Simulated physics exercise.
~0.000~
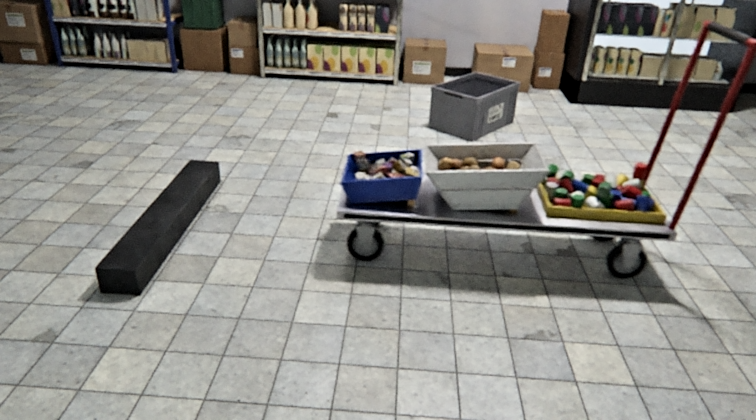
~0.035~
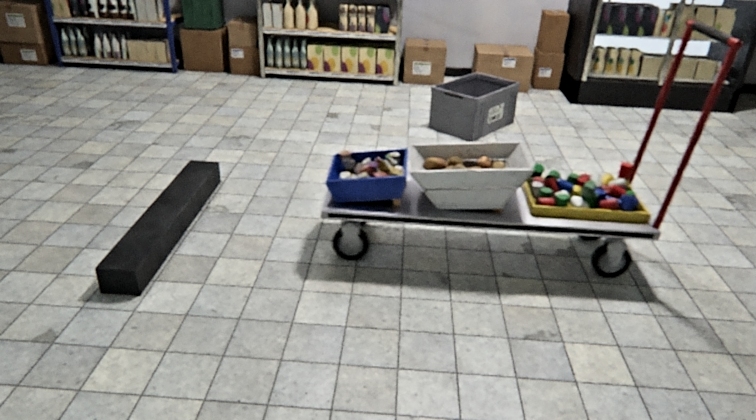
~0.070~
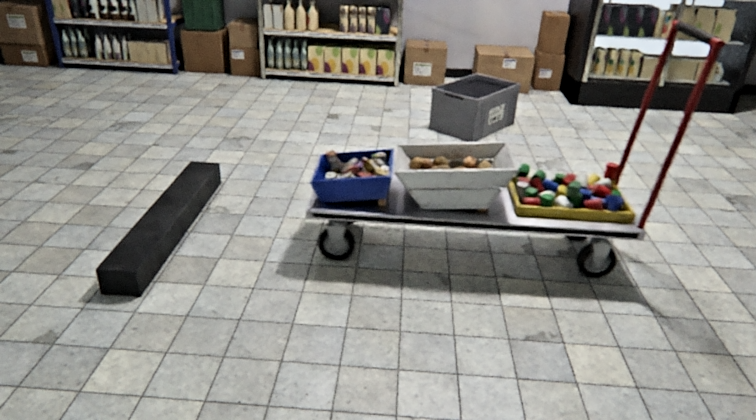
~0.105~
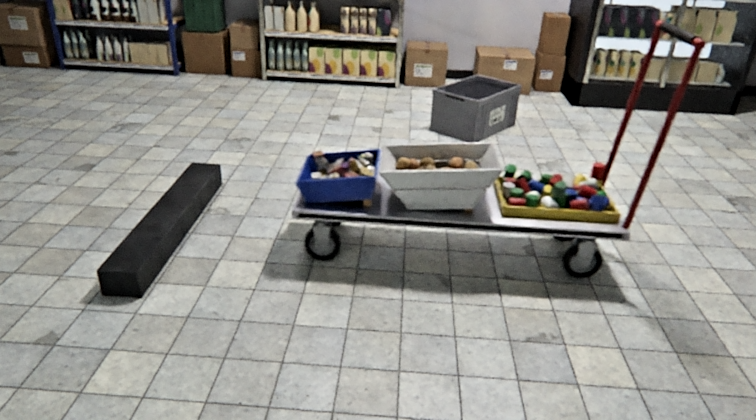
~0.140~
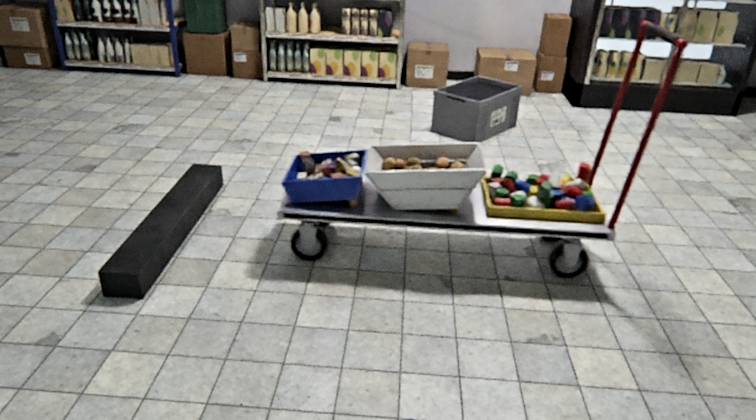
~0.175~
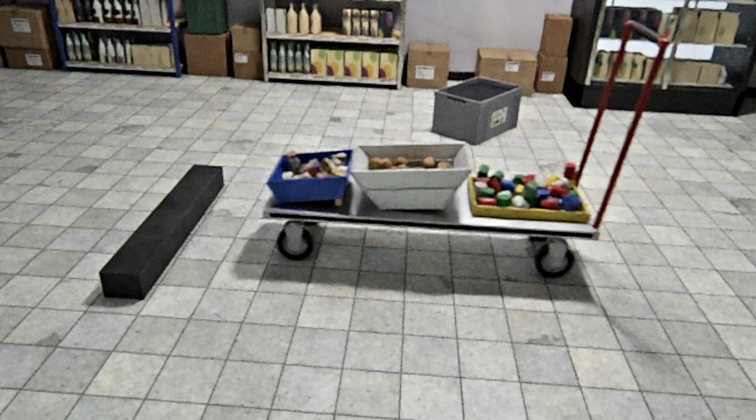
A flatbed stock cart carrying blue, white and yellow boxes of small goods rolling slowly left across a tiled floor towards a black kerb.
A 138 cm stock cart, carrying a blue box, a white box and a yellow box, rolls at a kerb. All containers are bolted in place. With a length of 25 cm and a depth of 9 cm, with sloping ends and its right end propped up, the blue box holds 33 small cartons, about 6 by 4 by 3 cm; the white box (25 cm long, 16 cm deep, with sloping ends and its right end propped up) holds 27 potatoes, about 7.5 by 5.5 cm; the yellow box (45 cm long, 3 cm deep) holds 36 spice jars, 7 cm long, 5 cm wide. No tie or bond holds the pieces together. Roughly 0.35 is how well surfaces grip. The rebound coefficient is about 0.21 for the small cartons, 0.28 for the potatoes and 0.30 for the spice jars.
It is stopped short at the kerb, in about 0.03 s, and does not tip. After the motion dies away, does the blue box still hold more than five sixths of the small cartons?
Yes, less than a sixth are out.
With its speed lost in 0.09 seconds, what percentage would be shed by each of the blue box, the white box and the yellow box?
That way you'd get blue box at 0, white box at 0, and yellow box at 20 percent.
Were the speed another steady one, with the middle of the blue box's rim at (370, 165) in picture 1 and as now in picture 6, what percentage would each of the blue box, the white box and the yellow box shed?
That would give blue box 0 %, white box 0 % and yellow box 20 %.
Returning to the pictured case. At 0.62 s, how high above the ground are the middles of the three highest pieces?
46 cm.
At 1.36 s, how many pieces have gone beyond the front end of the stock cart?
I'd estimate close to 2 pieces.
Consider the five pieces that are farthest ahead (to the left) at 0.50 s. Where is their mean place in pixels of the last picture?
Roughly at (183, 158).
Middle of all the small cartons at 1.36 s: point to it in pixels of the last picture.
Centred roughly at (206, 171).
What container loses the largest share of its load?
The yellow box is the one.
After 0.40 s, impact.
After 0.50 s, 1 of 33 out of the blue box, 0 of 27 out of the white box and 1 of 36 out of the yellow box.
After 0.62 s, 1 of 33 out of the blue box, 0 of 27 out of the white box and 5 of 36 out of the yellow box.
After 0.85 s, 2 of 33 out of the blue box, 1 of 27 out of the white box and 7 of 36 out of the yellow box.
Final count (at 1.36 s), 2 of 33 out of the blue box, 1 of 27 out of the white box and 8 of 36 out of the yellow box. Asked share, 2 of 33, 6 per cent.
